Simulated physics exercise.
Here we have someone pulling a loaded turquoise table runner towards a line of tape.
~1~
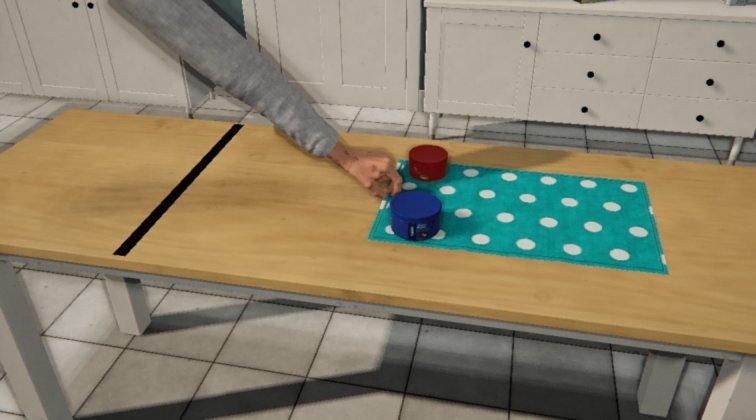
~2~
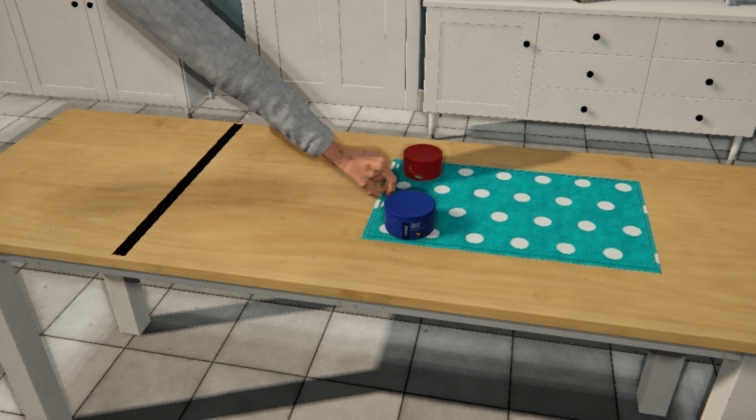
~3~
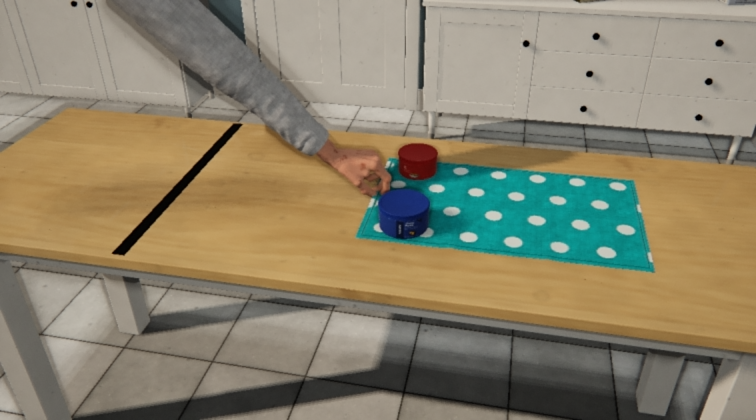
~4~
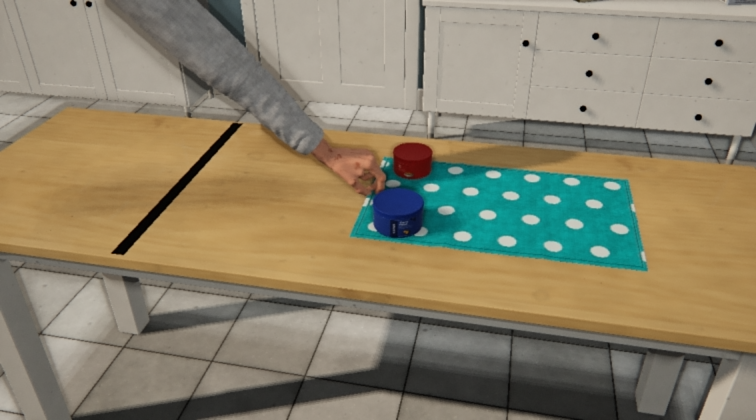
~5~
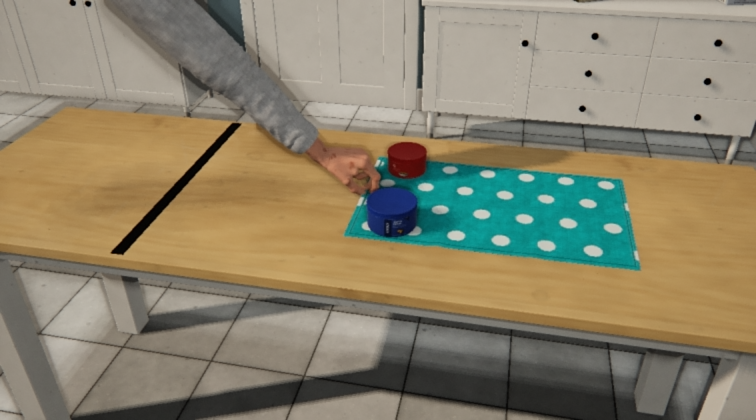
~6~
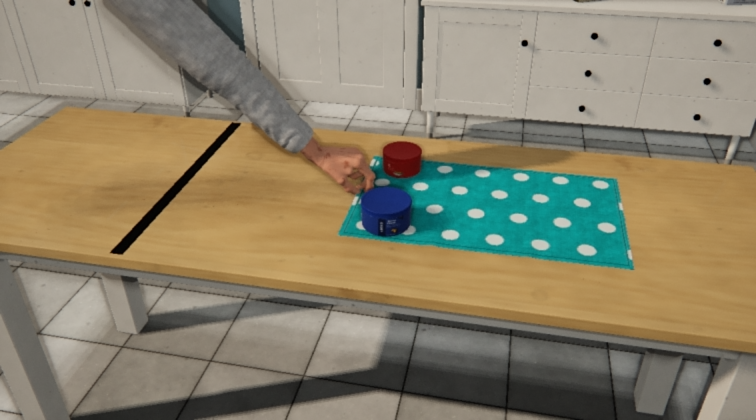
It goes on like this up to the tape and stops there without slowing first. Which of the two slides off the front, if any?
The blue tub keeps its seat, the red tub stays on the cloth.
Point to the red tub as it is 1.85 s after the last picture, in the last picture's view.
Around (240, 145).
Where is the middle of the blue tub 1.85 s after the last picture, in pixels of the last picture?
Near (203, 192).
Then, 1.74 s on from there, hem at the tape; blue tub on the cloth near (209, 192); red tub on the cloth near (246, 145).
Then, 1.85 s on from there, hem at the tape; blue tub on the cloth near (203, 192); red tub on the cloth near (240, 144).
In the end, hem at the tape; blue tub on the cloth near (203, 192); red tub on the cloth near (240, 144). The blue tub stays on the cloth and the red tub remains aboard.
